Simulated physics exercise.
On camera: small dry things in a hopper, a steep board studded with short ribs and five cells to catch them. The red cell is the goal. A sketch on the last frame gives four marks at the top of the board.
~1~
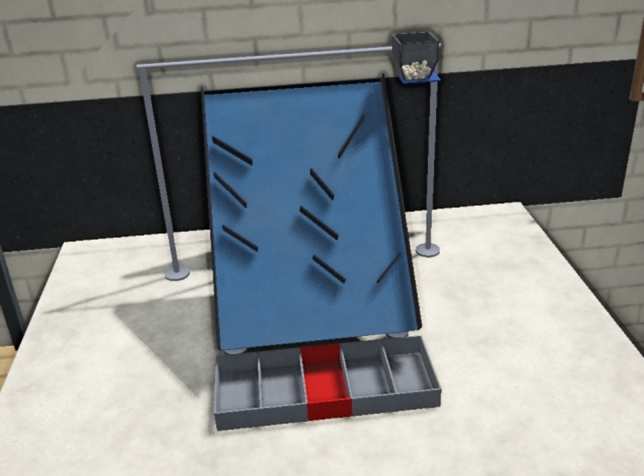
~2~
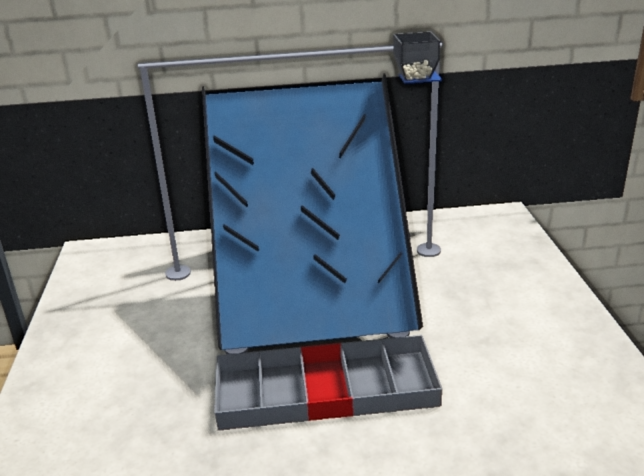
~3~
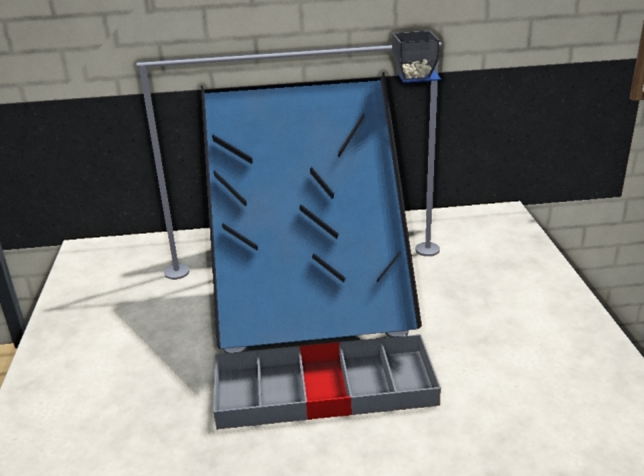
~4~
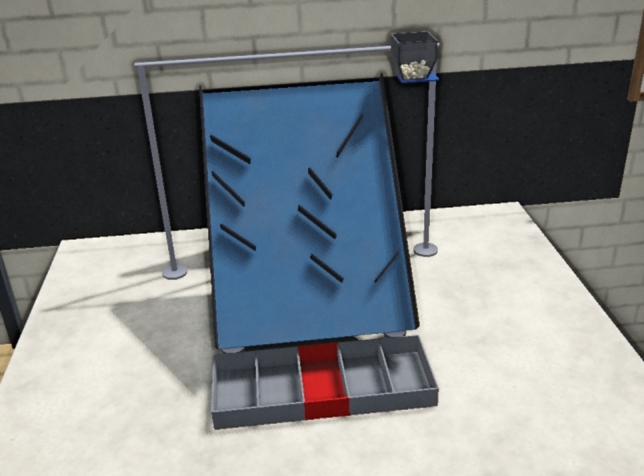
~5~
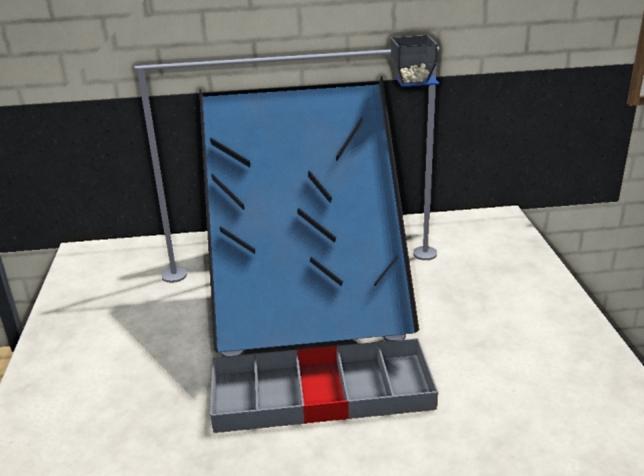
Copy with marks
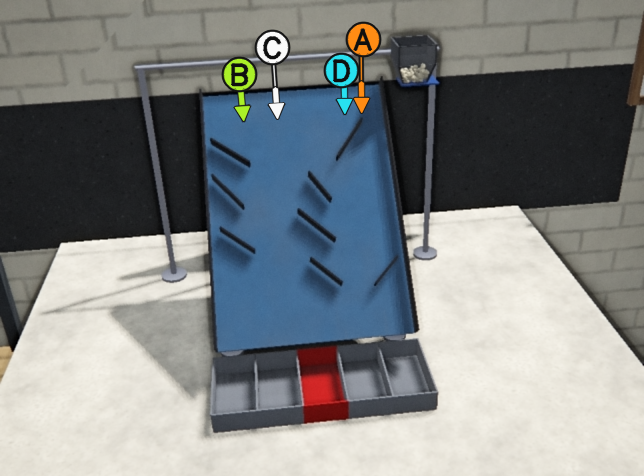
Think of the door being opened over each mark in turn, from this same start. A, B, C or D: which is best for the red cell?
The answer is mark B.
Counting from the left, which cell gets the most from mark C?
It is the second one.
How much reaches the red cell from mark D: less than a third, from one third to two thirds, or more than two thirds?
Less than a third.
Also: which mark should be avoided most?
That would be D.
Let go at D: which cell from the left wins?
The fourth.
On the marked copy, mark A meets the board at (361, 107); mark B meets the board at (243, 115); mark C meets the board at (277, 113); mark D meets the board at (344, 108).
For mark A, roughly a quarter in the red cell, the larger part in other cells.
For mark B, roughly half in the red cell, roughly a third in other cells, about a tenth held on the board, about a tenth outside the box.
For mark C, roughly a quarter in the red cell, roughly two thirds in other cells, about a tenth outside the box.
For mark D, about a tenth in the red cell, almost all in other cells.
